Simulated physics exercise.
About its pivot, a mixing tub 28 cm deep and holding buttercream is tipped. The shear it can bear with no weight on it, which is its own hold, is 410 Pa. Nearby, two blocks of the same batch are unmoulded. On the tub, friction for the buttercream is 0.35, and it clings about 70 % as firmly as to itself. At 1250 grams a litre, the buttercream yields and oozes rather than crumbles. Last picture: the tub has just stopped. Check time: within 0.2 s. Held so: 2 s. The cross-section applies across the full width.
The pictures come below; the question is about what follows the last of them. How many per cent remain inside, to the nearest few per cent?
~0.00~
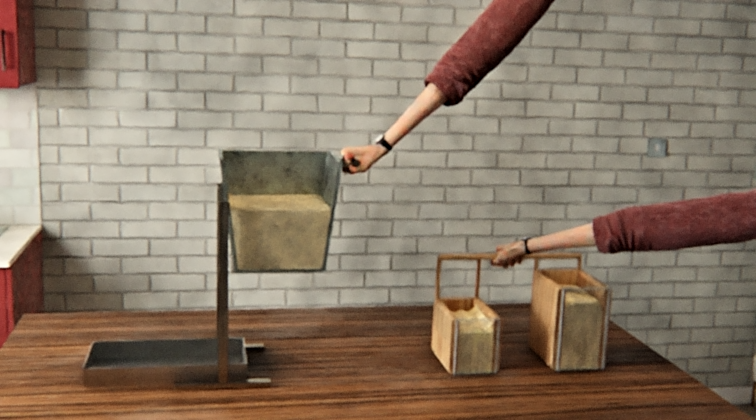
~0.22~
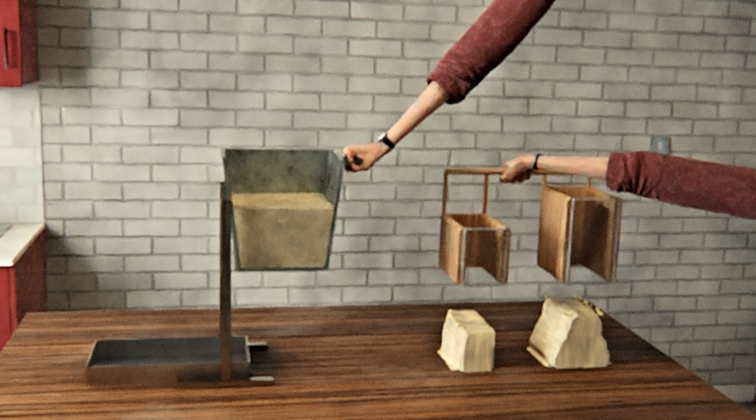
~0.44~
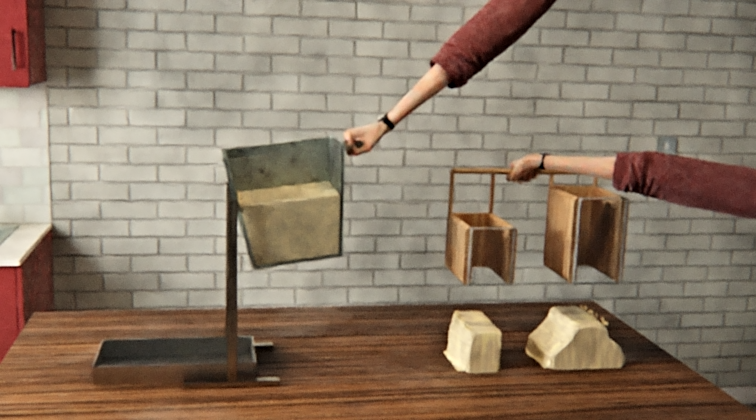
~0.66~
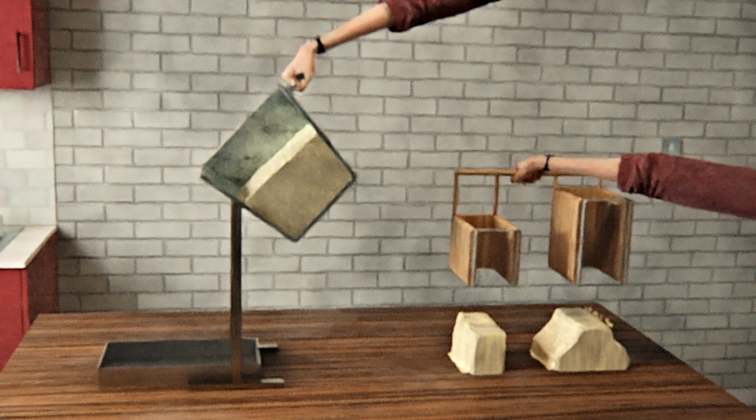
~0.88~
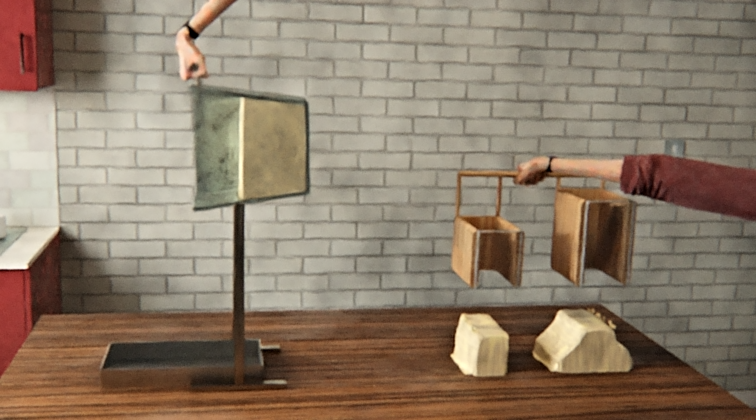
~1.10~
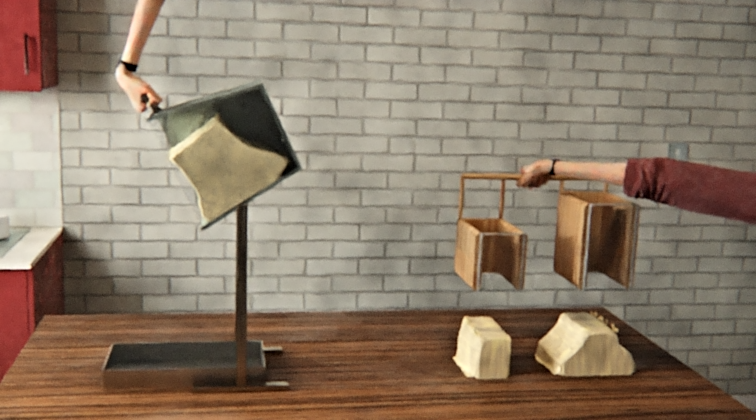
Roughly 0 per cent remains inside.
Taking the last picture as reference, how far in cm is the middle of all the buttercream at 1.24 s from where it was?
Something like 18 cm, I'd say.
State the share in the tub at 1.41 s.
Around 0 percent stays in the tub.
By 1.24 s, the tub is at 116 degrees and holds 35 %.
By 1.41 s, the tub is at 116 degrees and holds 0 %.
By 1.58 s, the tub is at 116 degrees and holds 0 %.
By 1.75 s, the tub is at 116 degrees and holds 0 %.
By 3.10 s, at the end, the tub is at 116 degrees and holds 0 %.
